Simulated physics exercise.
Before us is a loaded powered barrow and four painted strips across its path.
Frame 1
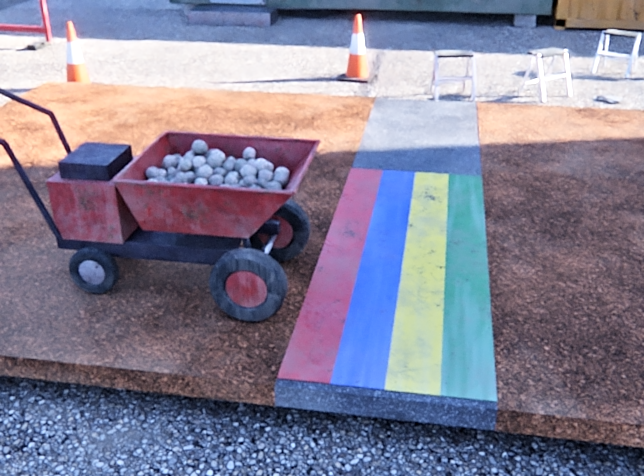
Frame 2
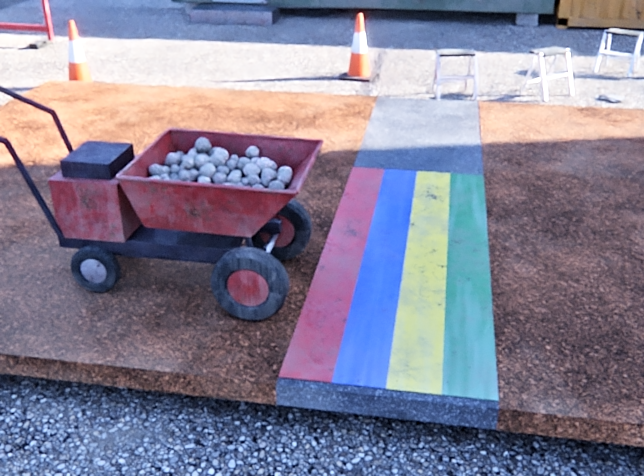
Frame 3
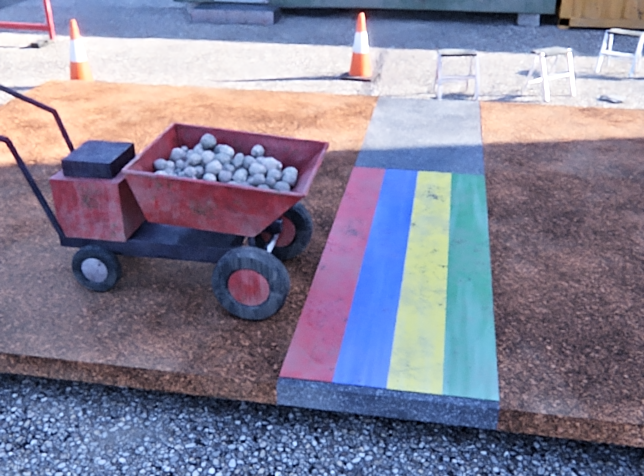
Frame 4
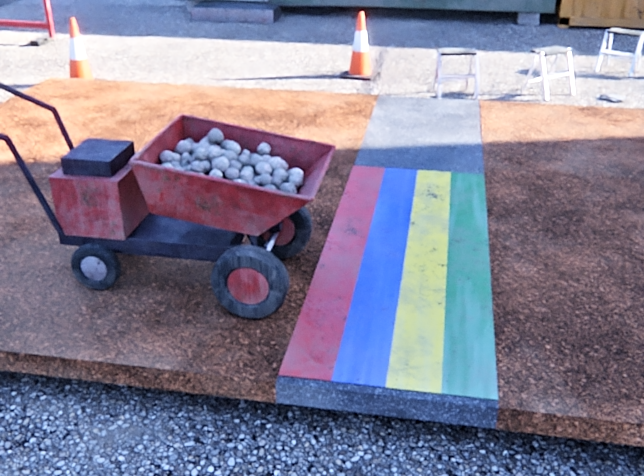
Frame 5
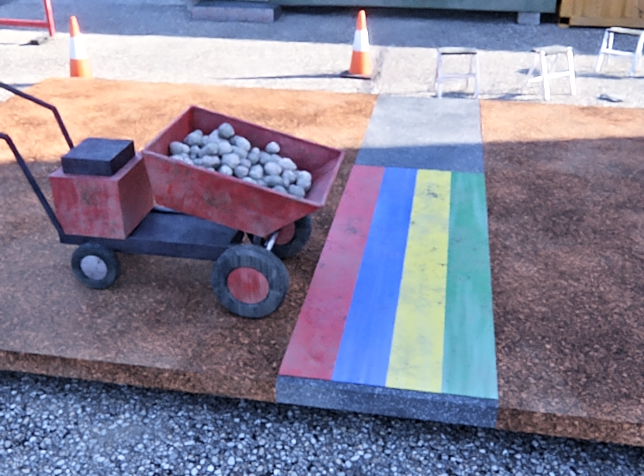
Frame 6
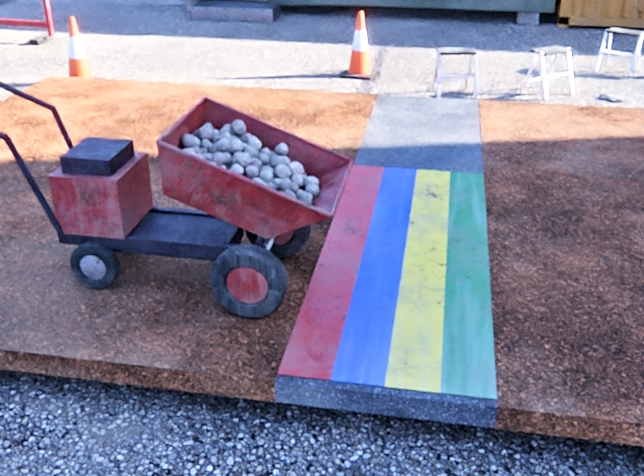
The clip opens on a red powered barrow loaded with rounded grey stones, its skip level, standing left of red, blue, yellow and green painted strips. The skip tilts gradually forward, its rear rising and its front lip dipping to the right, until it is clearly tipped with the stones still inside.
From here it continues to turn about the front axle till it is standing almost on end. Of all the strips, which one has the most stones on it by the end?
Most stones end on the yellow strip.
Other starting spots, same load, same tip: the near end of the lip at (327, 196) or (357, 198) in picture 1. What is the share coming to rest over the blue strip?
About 0 and 0 per cent.
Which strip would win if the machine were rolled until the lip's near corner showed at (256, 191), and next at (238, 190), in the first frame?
First spot: Blue; second spot: Blue.
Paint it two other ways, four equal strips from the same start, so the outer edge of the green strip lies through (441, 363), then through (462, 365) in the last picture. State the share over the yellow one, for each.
Respectively 30 and 30 percent.
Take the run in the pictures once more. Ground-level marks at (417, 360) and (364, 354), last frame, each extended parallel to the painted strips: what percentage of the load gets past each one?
That's 40 in a hundred for the first and 70 in a hundred for the second.
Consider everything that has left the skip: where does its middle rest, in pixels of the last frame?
Around (421, 293).
Just after the last frame, skip tipped steeply; every one in the skip.
A moment on, skip tipped right over; the larger part in the skip; about a tenth over the blue strip; about a tenth over the yellow strip.
Further on, skip tipped right over; roughly a quarter in the skip; roughly a quarter over the blue strip; roughly a third over the yellow strip; about a tenth over the green strip; about a tenth off the paint.
When it is over, skip tipped right over; roughly a quarter in the skip; not one over the red strip; roughly a quarter over the blue strip; roughly a third over the yellow strip; roughly a quarter over the green strip; about a tenth off the paint.
